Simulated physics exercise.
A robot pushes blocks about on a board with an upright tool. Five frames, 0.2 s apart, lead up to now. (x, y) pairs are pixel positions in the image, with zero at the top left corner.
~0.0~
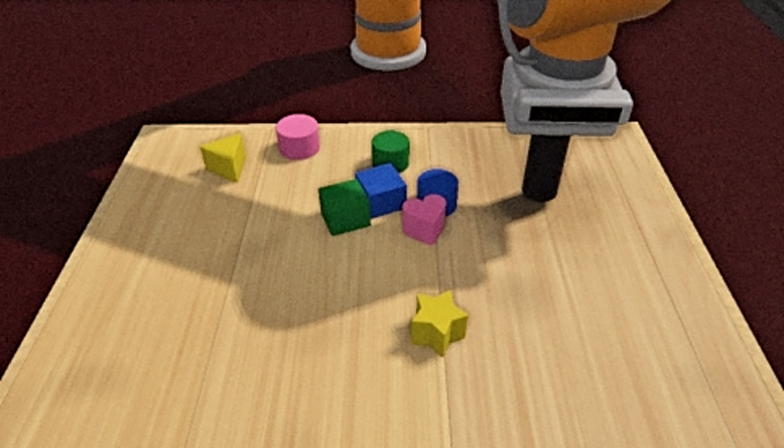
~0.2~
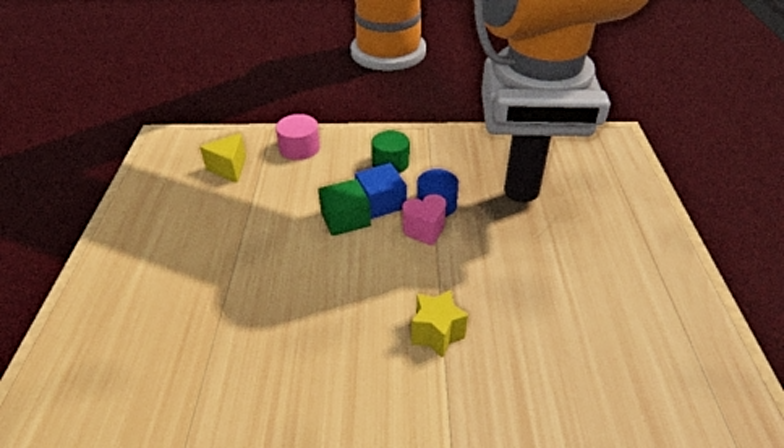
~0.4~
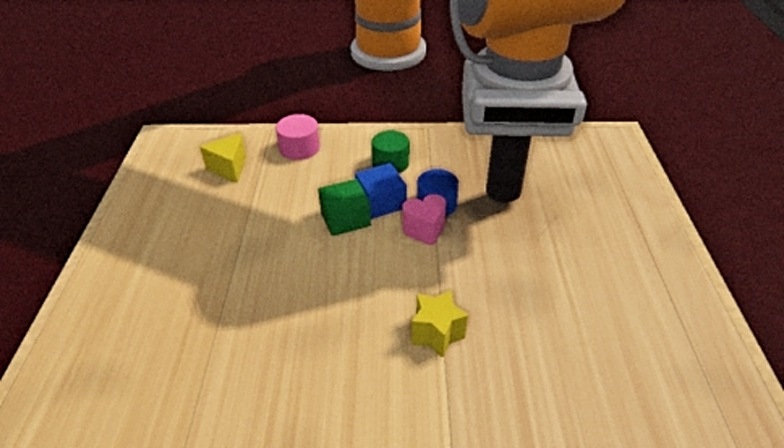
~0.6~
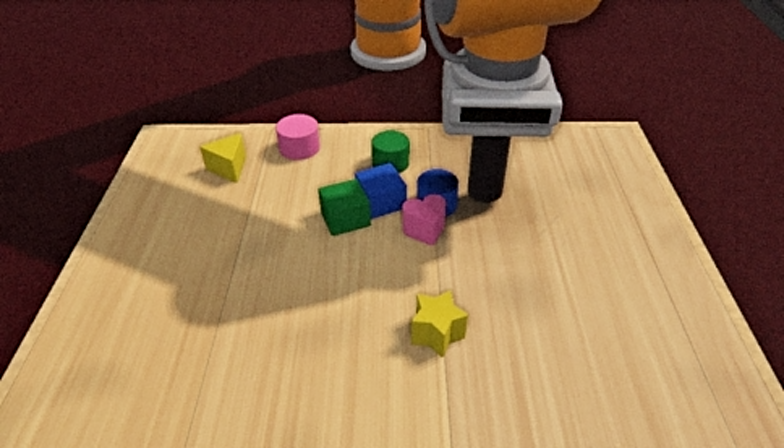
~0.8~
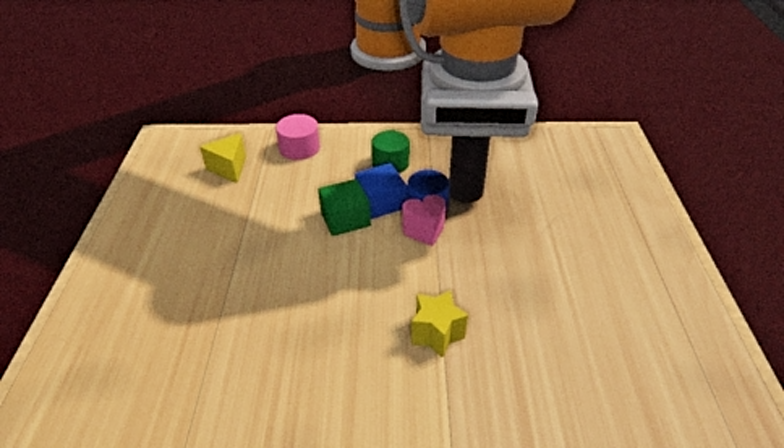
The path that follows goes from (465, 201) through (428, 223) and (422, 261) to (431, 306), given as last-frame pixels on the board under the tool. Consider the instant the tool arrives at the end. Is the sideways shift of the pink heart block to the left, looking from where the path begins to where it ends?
No
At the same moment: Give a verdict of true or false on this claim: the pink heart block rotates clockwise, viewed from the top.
The statement is correct.
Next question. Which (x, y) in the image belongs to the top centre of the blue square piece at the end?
For the centre of its top, I'd go with (353, 179).
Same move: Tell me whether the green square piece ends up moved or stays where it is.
It does get moved.
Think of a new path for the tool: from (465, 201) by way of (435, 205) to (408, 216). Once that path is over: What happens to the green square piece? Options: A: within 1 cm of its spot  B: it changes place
B.
What follows on the original path. One third of the way, tool at (427, 215); green square piece at (308, 195), turned 20° anticlockwise; blue square piece at (354, 179), turned 45° clockwise; pink heart block at (410, 226), turned 20° anticlockwise; blue disc at (387, 198).
Two thirds of the way, tool at (423, 252); green square piece at (308, 195), turned 20° anticlockwise; blue square piece at (353, 179), turned 45° clockwise; pink heart block at (390, 258), turned 20° clockwise; blue disc at (383, 202).
At the end, tool at (432, 297); green square piece at (308, 195), turned 20° anticlockwise; blue square piece at (353, 179), turned 45° clockwise; pink heart block at (385, 268), turned 75° clockwise; blue disc at (383, 202); yellow star at (439, 314).
